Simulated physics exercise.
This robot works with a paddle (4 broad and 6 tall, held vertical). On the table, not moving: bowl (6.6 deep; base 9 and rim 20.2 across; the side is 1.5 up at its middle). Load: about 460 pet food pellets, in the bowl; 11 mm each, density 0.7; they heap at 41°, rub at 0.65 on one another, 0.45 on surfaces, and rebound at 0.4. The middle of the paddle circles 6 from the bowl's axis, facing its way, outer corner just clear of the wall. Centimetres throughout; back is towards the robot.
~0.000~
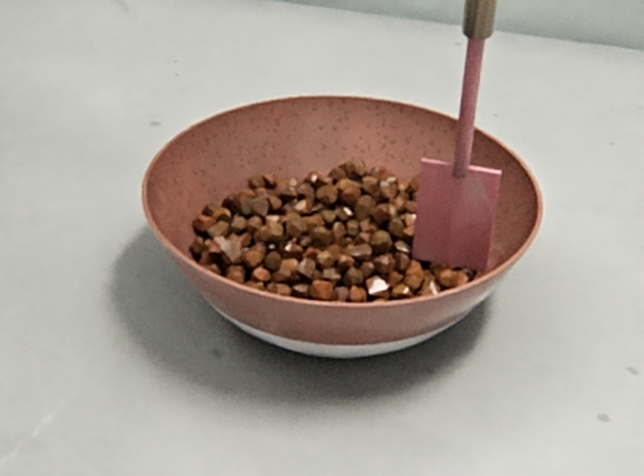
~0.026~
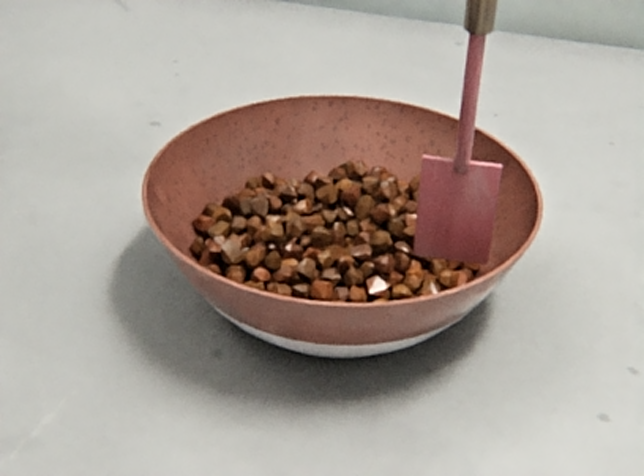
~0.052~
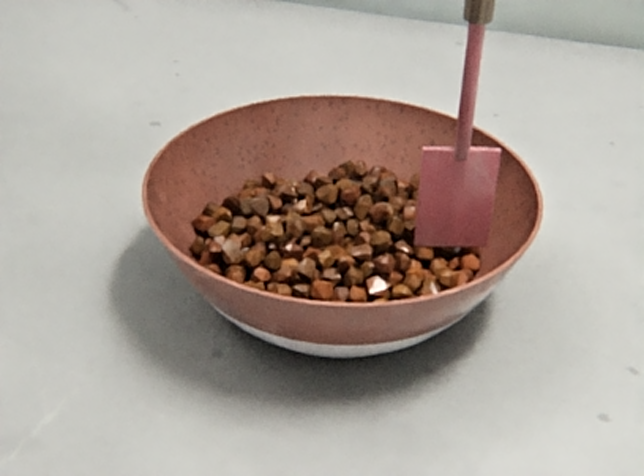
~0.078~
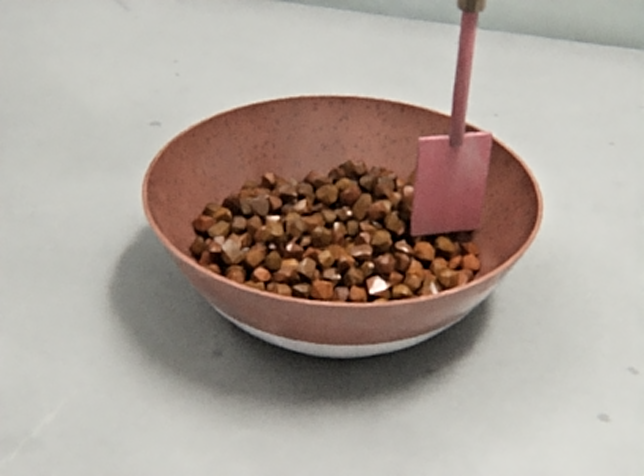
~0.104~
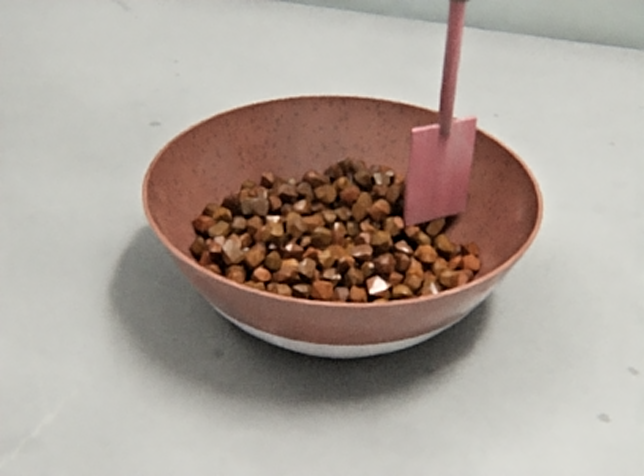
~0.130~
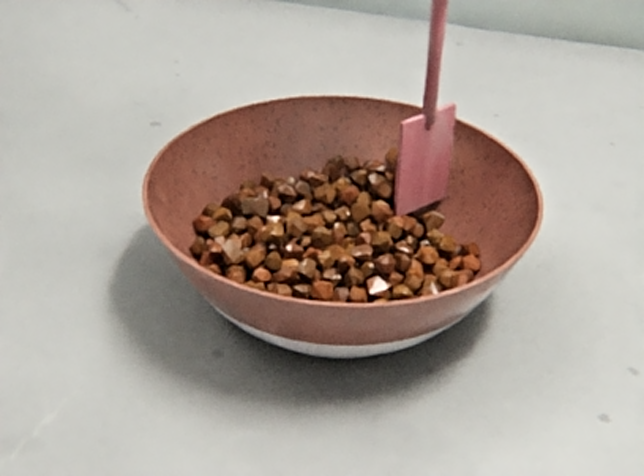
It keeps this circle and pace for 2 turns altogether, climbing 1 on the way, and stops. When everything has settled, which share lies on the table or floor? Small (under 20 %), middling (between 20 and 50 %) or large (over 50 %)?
A small share, under 20 %, ends on the table or floor.
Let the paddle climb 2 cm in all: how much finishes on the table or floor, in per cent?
Some 10 per cent.
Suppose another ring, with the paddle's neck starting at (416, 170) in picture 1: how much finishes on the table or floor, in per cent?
Some 5 per cent.
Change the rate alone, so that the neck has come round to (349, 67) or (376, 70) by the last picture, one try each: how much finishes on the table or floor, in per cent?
About 30 and 25 per cent.
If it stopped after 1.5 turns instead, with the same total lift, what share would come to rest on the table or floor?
Then about 10 per cent.
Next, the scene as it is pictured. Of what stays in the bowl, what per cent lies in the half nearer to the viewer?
Roughly 50 per cent.
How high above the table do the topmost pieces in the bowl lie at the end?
Roughly 5.5 cm.
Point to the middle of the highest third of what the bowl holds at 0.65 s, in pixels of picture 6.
At about (431, 266).
After 0.65 s, 317° round, highest piece 8 above the table; 428 in the bowl, 23 on the table or floor, 14 in flight or on the tool.
After 1.17 s, 219° round, highest piece 8 above the table; 406 in the bowl, 57 on the table or floor, 2 in flight or on the tool.
After 1.63 s, 0° round, highest piece 5 above the table; 403 in the bowl, 62 on the table or floor.
After 2.33 s, 0° round, highest piece 5 above the table; 403 in the bowl, 62 on the table or floor.
At rest, 403 in the bowl, 62 on the table or floor. That is 13 % on the table or floor.
